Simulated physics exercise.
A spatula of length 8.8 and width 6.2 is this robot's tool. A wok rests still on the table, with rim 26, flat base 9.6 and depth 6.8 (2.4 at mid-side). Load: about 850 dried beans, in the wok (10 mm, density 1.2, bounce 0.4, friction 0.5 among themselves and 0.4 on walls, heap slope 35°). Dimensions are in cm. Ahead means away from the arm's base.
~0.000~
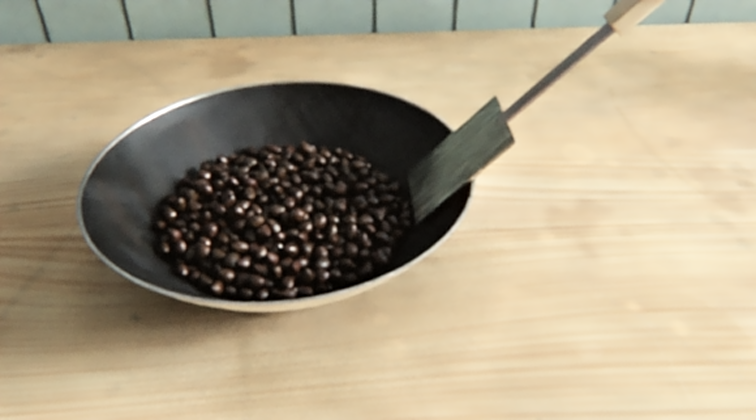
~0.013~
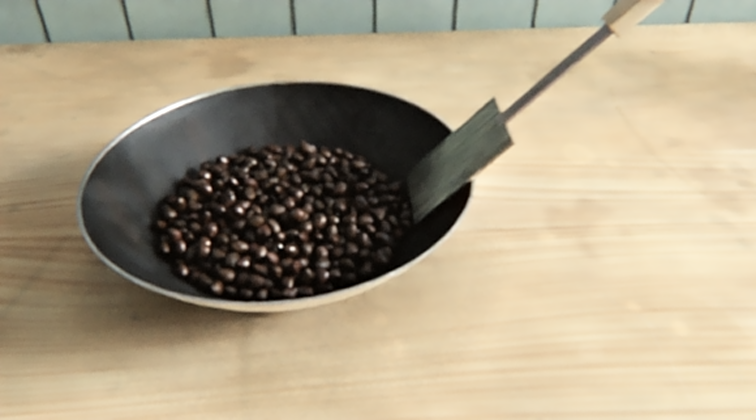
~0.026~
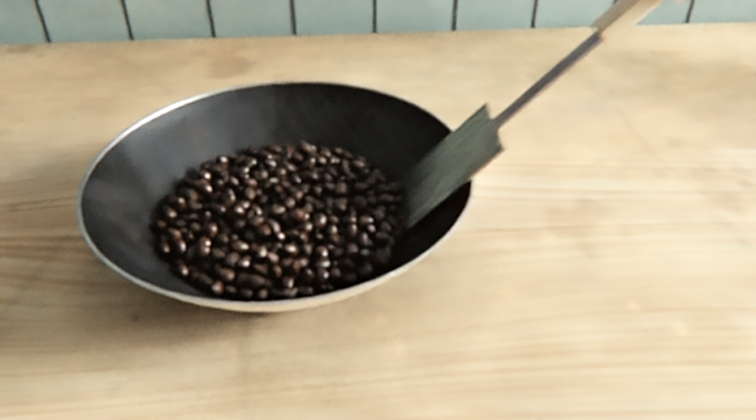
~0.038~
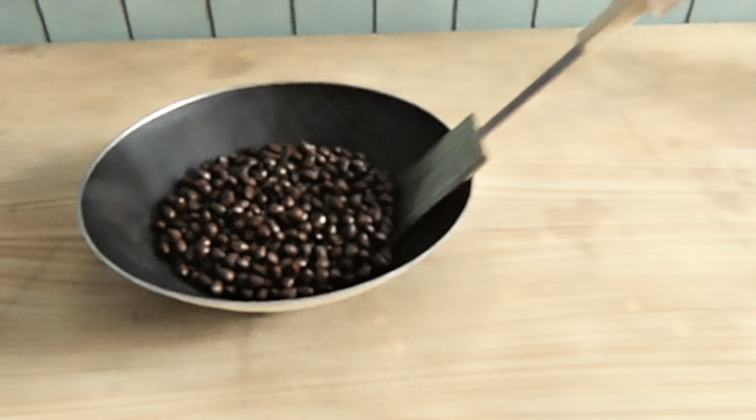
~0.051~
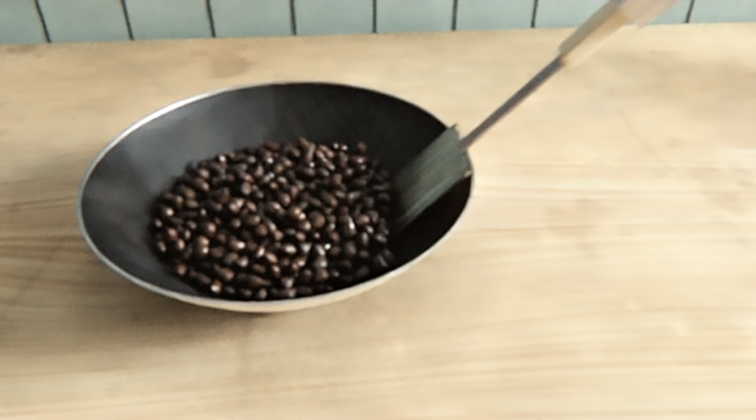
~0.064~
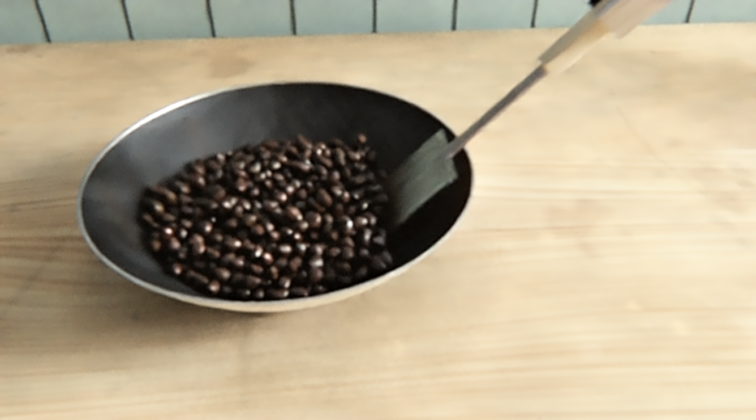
In a dark wok on a wooden table, a spatula pushes dark beans slightly left.
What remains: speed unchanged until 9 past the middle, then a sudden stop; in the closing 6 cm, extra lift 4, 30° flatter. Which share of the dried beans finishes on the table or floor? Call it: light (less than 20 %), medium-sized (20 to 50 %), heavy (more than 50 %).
It comes out medium-sized.
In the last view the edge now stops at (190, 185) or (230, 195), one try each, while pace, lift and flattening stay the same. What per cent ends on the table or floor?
I'd say roughly 15 per cent, then roughly 0 per cent.
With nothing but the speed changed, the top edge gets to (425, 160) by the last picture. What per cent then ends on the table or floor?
40 %.
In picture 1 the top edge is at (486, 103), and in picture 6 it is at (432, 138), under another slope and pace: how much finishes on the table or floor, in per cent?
Some 30 percent ends up on the table or floor.
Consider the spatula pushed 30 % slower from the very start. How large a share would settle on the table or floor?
About 20 %.
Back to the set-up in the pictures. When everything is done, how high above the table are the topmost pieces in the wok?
Some 7.0 cm above the table.
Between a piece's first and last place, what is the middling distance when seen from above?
Roughly 5 centimetres.
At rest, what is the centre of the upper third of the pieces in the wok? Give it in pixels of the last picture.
(184, 214).
By 0.12 s, sloping 46°, highest piece 7 above the table; 846 in the wok.
By 0.18 s, sloping 37°, highest piece 9 above the table; 841 in the wok, 5 on the blade or in flight.
By 0.41 s, sloping 16°, highest piece 15 above the table; 591 in the wok, 120 on the table or floor, 135 on the blade or in flight.
By 1.46 s, sloping 16°, highest piece 7 above the table; 591 in the wok, 255 on the table or floor.
Final count, 591 in the wok, 255 on the table or floor. That is 30 % on the table or floor.
